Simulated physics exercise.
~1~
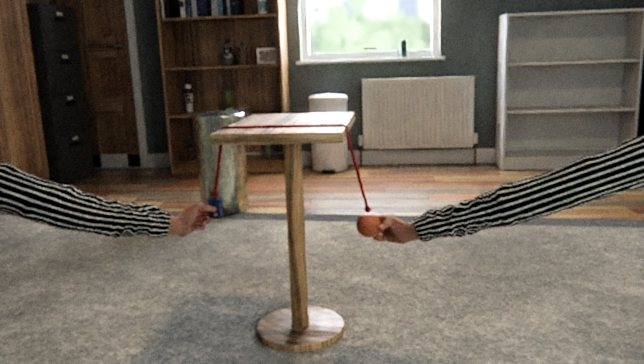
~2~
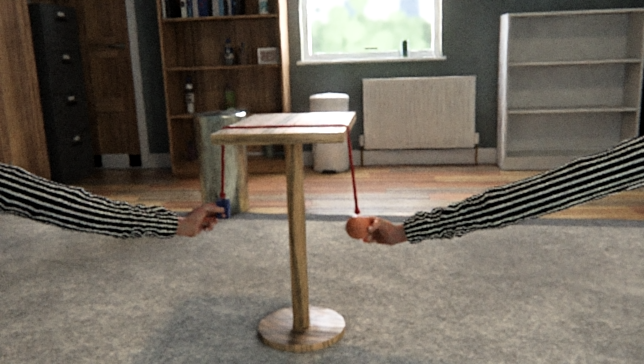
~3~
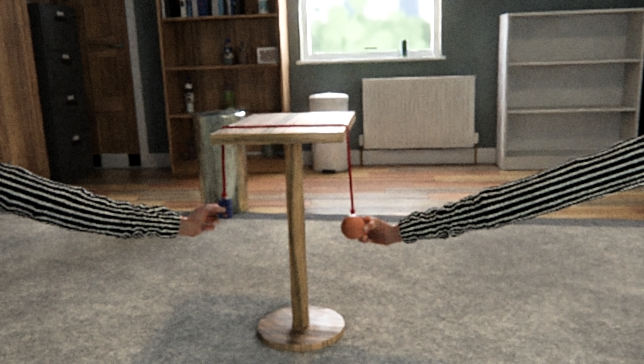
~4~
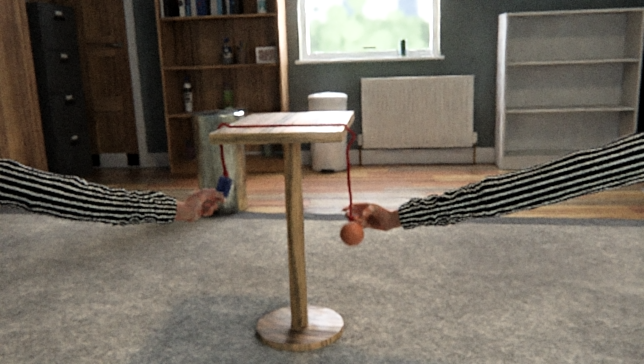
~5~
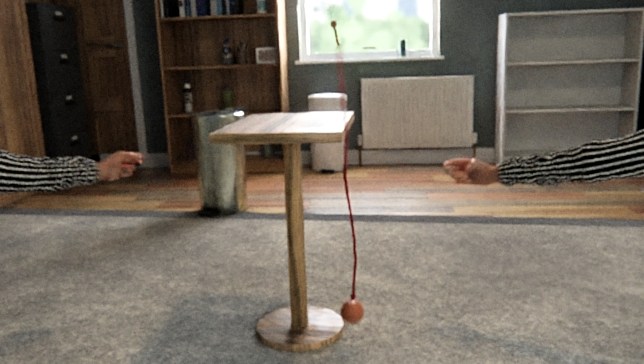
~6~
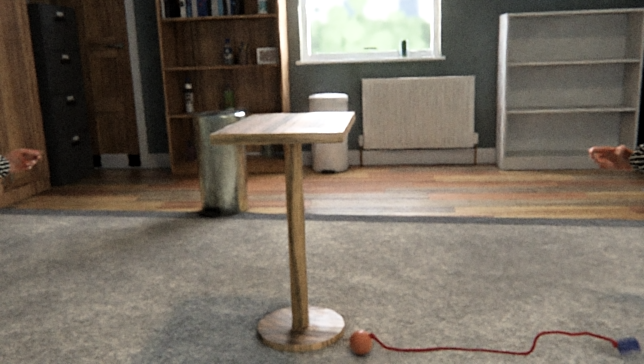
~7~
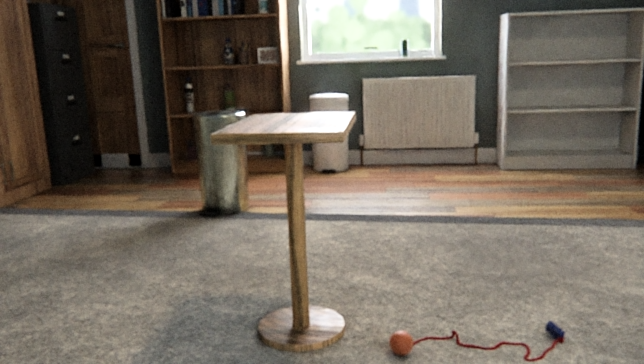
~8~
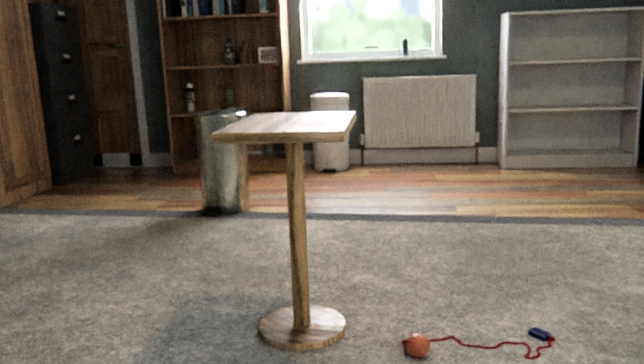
A red cord lies across a small square wooden pedestal table, with an orange hanging at the right and a small blue object, like a matchbox, at the left, each held by a hand in a striped sleeve. The slightly swaying view faces a room with grey carpet, shelves, a radiator and a window. The hands steady both things, then let go and draw back. The orange drops to the floor, whipping the cord rightwards and the blue object up over the tabletop. Both end on the carpet right of the table, the cord curled loosely between them.
